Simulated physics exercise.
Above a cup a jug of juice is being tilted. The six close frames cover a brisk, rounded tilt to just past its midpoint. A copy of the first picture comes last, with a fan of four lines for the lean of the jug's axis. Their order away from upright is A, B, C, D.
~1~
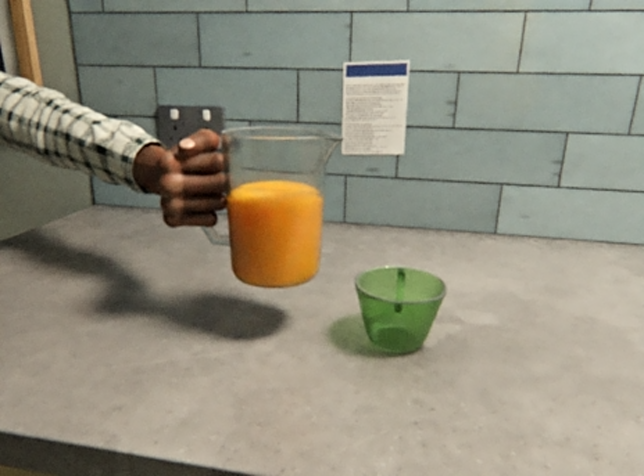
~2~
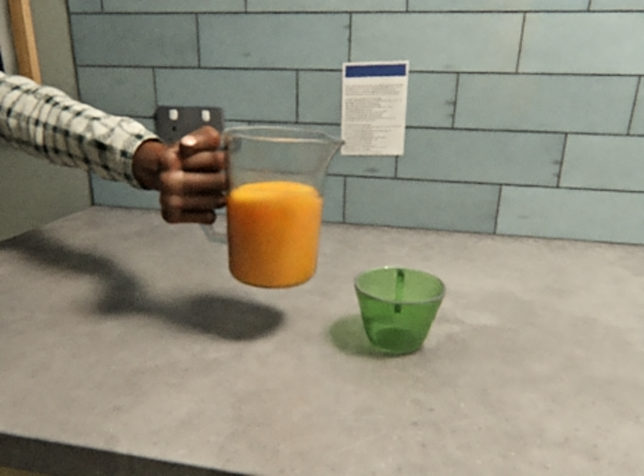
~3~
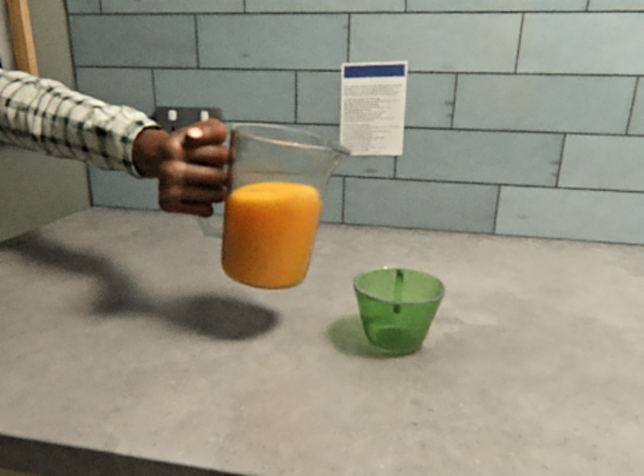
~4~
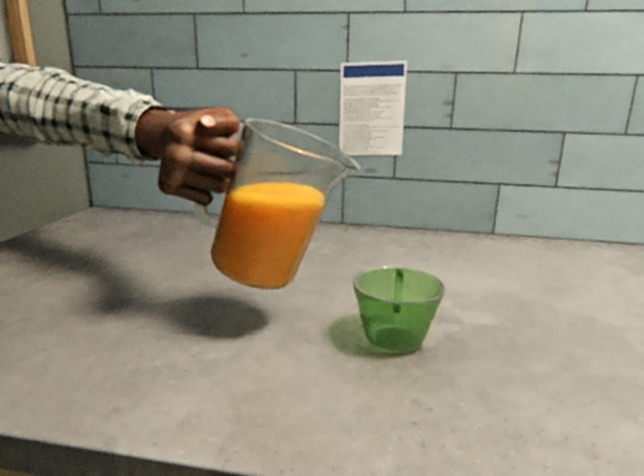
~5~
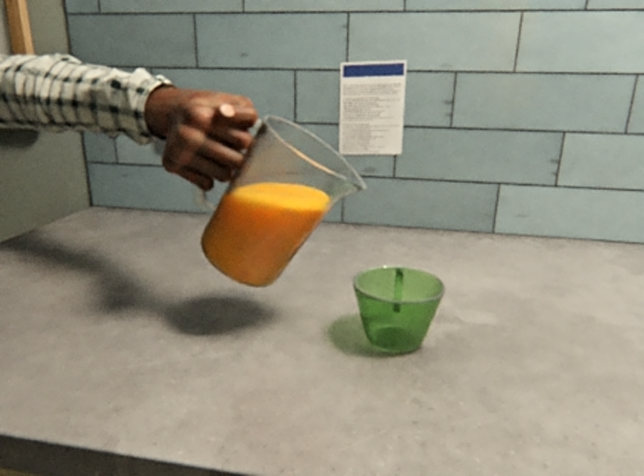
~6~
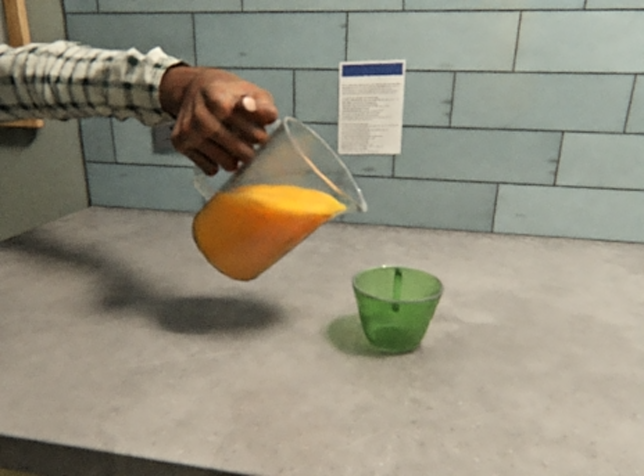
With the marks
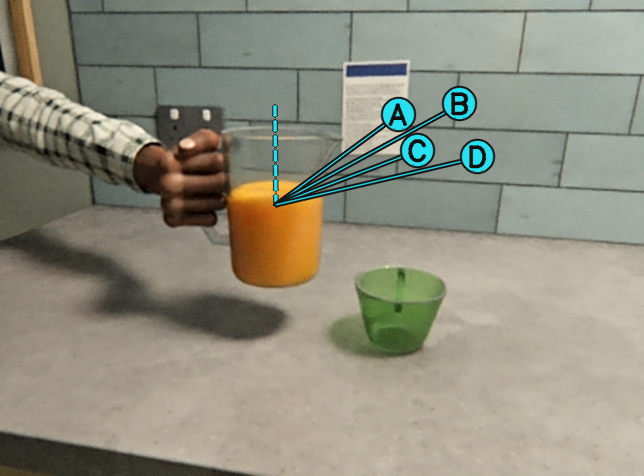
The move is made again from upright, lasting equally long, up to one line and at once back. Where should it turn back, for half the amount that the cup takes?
Use mark C.
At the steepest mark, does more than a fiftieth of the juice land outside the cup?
Yes.
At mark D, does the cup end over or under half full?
Over.
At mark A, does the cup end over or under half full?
Under half.
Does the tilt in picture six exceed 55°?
No, it does not.
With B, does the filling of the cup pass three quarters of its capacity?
No.
On the marked copy, A at (384, 124); B at (445, 112); C at (401, 156); D at (461, 161).
For mark A, the cup ends with about 9 % of what it can hold.
For mark B, the cup ends with about 27 % of what it can hold.
For mark C, the cup ends with about 53 % of what it can hold.
For mark D, the cup ends with about 74 % of what it can hold; 10 % of the juice is spilt.
